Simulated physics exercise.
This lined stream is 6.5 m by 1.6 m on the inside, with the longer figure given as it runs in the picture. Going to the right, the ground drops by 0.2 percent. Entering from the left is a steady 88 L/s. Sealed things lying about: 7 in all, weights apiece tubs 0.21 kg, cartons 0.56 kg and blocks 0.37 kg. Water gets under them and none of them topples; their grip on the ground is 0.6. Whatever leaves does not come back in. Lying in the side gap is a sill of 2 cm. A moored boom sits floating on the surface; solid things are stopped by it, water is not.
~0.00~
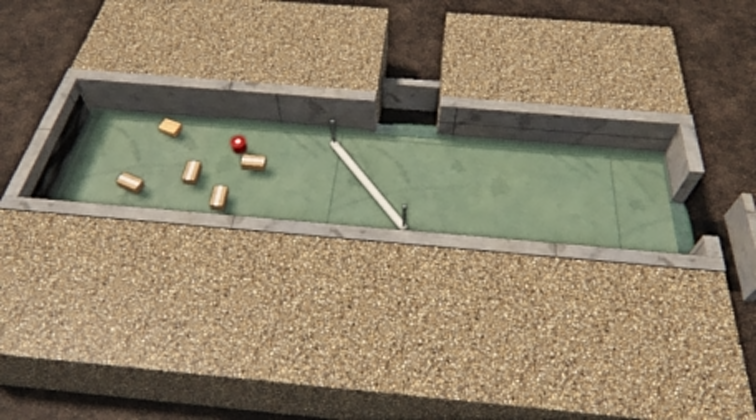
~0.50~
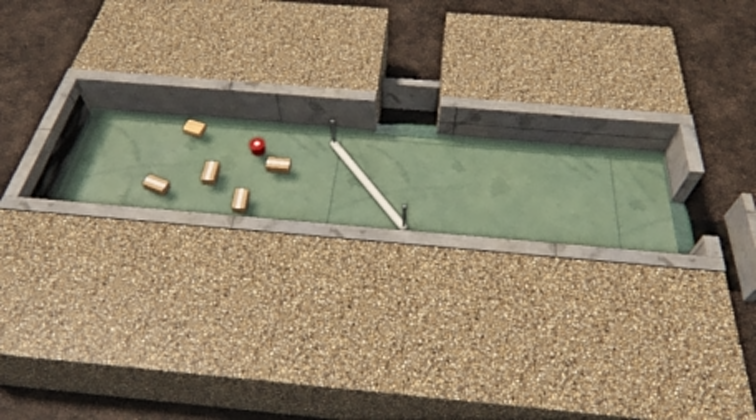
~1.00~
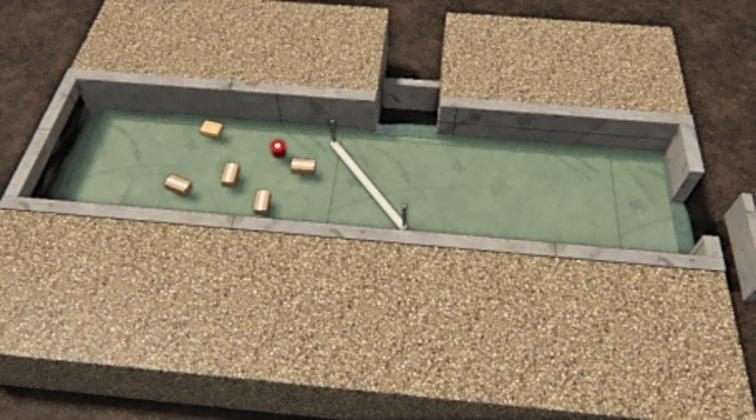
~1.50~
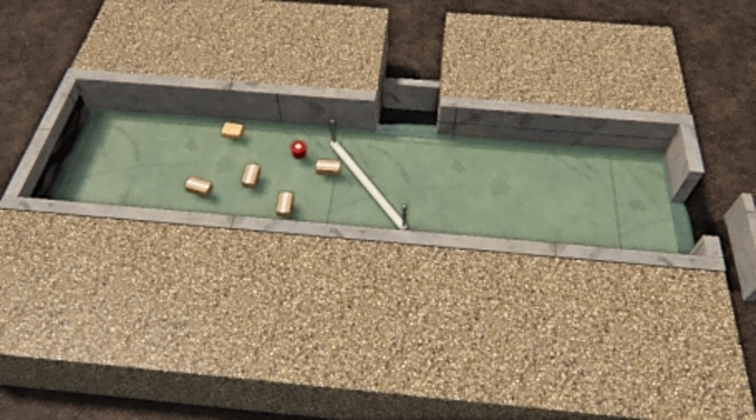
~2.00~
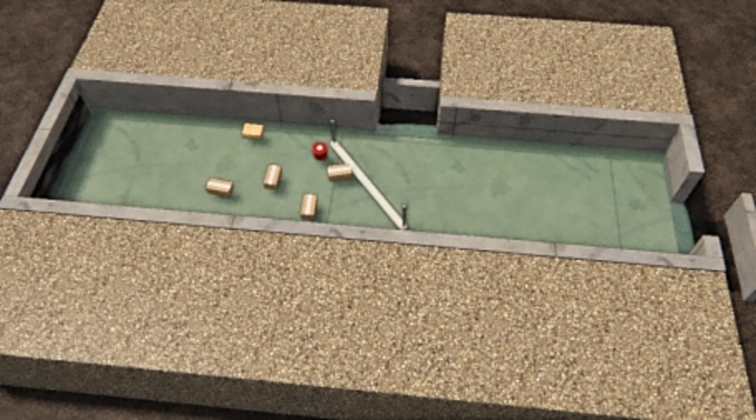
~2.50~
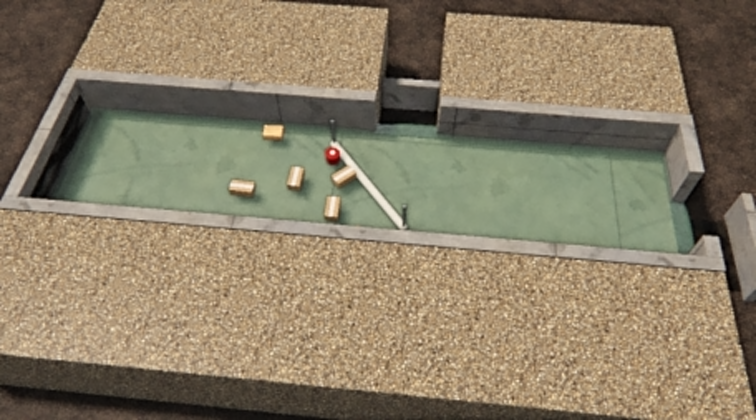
In a shallow, stone-walled channel of greenish water, a red tub and several small tan and yellowish objects drifted steadily right, until the tub and one tan piece came up against a slanted white boom.
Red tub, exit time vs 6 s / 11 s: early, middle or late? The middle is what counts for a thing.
Late.
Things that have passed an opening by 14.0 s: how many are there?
I count 2.
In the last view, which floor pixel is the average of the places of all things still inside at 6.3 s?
I'd say about (389, 220) in the last view.
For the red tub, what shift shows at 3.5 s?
Close to 120 cm.
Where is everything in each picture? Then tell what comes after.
The red tub at (238, 142) floats; about 1190 L in view; 0 of 7 have shifted, in the first frame.
The red tub at (257, 144) floats, 21 cm from its start; about 1200 L in view; 7 of 7 have shifted, in the second frame.
The red tub at (278, 146), afloat, 44 cm from its start; 11 cm deep round most things; 7 of 7 have shifted, in the third frame.
The red tub at (298, 147) floats, 66 cm from its start; about 1200 L in view; 7 of 7 have shifted, in the fourth frame.
The red tub at (320, 148), afloat, 90 cm from its start; about 1200 L in view; 7 of 7 have shifted, in the fifth frame.
The red tub at (333, 153), afloat, 104 cm from its start; about 1210 L in view; 7 of 7 have shifted, in the sixth frame.
After 3.5 s the red tub is near (343, 166), 1.2 m from its start, afloat; 0 of 7 are out; 7 afloat.
After 6.3 s the red tub is near (358, 183), 1.4 m from its start, afloat; 1 of 7 are out; 6 afloat.
After 10.0 s the red tub is near (358, 183), 1.4 m from its start, afloat; 1 of 7 are out; 6 afloat.
After 14.0 s the red tub is near (358, 183), 1.4 m from its start, afloat; 2 of 7 are out; 5 afloat.
